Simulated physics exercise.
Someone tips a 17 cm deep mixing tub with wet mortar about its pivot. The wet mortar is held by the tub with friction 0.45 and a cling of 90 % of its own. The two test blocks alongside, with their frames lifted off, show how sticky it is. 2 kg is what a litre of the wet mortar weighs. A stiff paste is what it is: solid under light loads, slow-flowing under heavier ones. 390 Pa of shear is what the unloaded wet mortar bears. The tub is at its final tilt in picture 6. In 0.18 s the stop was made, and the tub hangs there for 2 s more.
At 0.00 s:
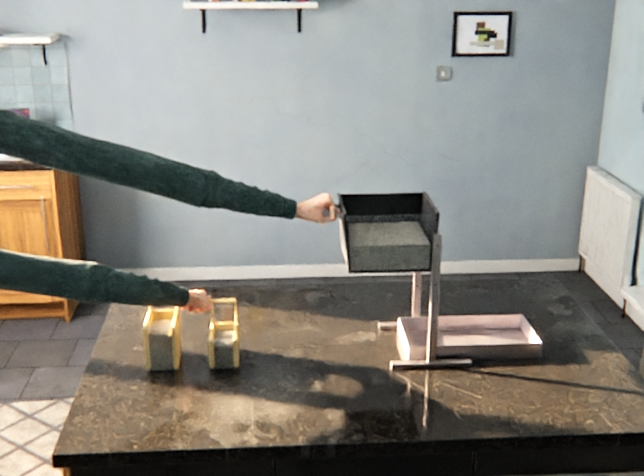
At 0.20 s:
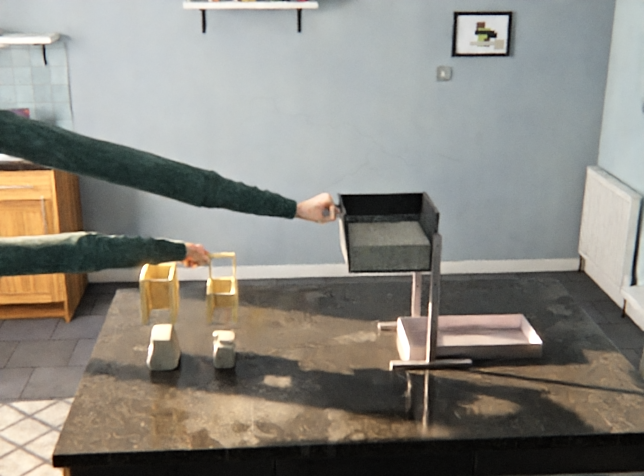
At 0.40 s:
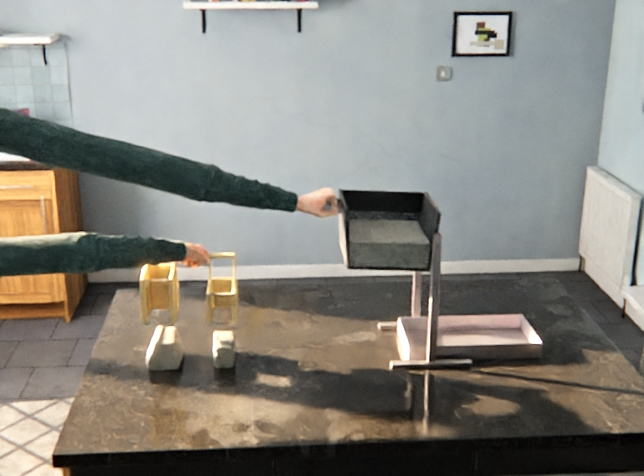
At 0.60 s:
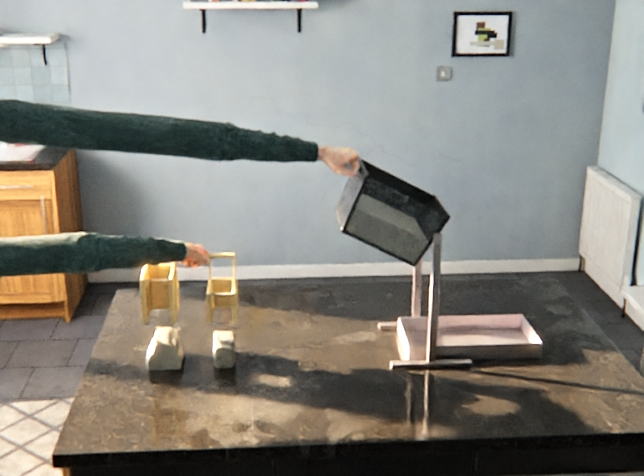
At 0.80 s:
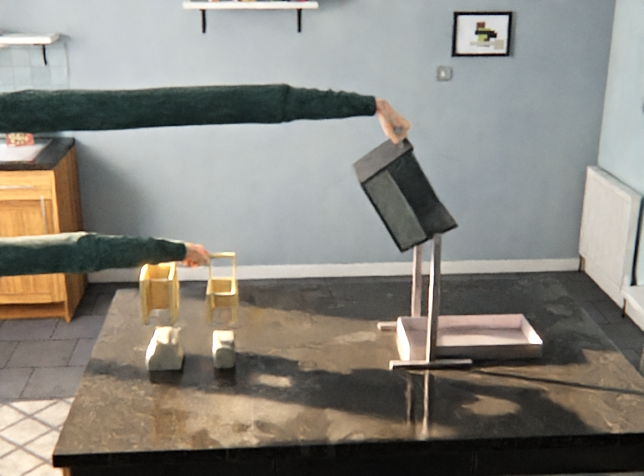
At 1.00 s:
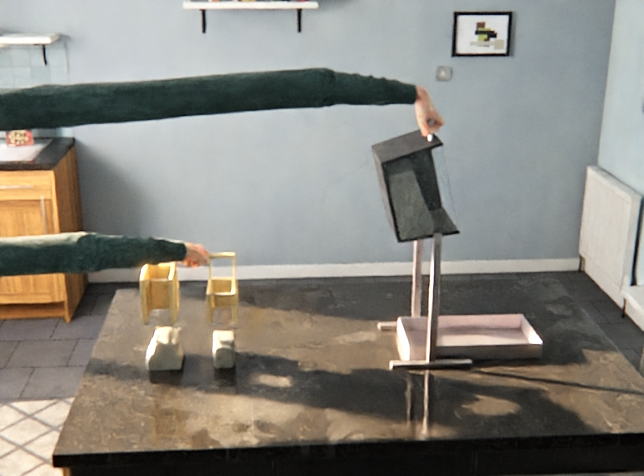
In a kitchen with pale blue walls, one sleeved hand lifts two yellow moulds off small grey blocks on a dark countertop, and the larger left block sinks slightly. The other hand then swings a dark tub on a stand steeply upward, its grey filling still inside.
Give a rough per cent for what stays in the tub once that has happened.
Roughly 100 per cent stays in the tub.
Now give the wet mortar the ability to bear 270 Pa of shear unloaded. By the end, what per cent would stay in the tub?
The share would be near 90 %.
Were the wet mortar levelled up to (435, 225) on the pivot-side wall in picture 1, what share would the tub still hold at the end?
60 %.
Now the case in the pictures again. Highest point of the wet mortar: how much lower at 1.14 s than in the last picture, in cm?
Around 4 cm below its level in the last picture.
By 1.14 s, the tub is at 77 degrees and holds 100 %.
By 1.31 s, the tub is at 77 degrees and holds 100 %.
By 1.48 s, the tub is at 77 degrees and holds 100 %.
By 1.65 s, the tub is at 77 degrees and holds 100 %.
By 3.00 s, at the end, the tub is at 77 degrees and holds 100 %.
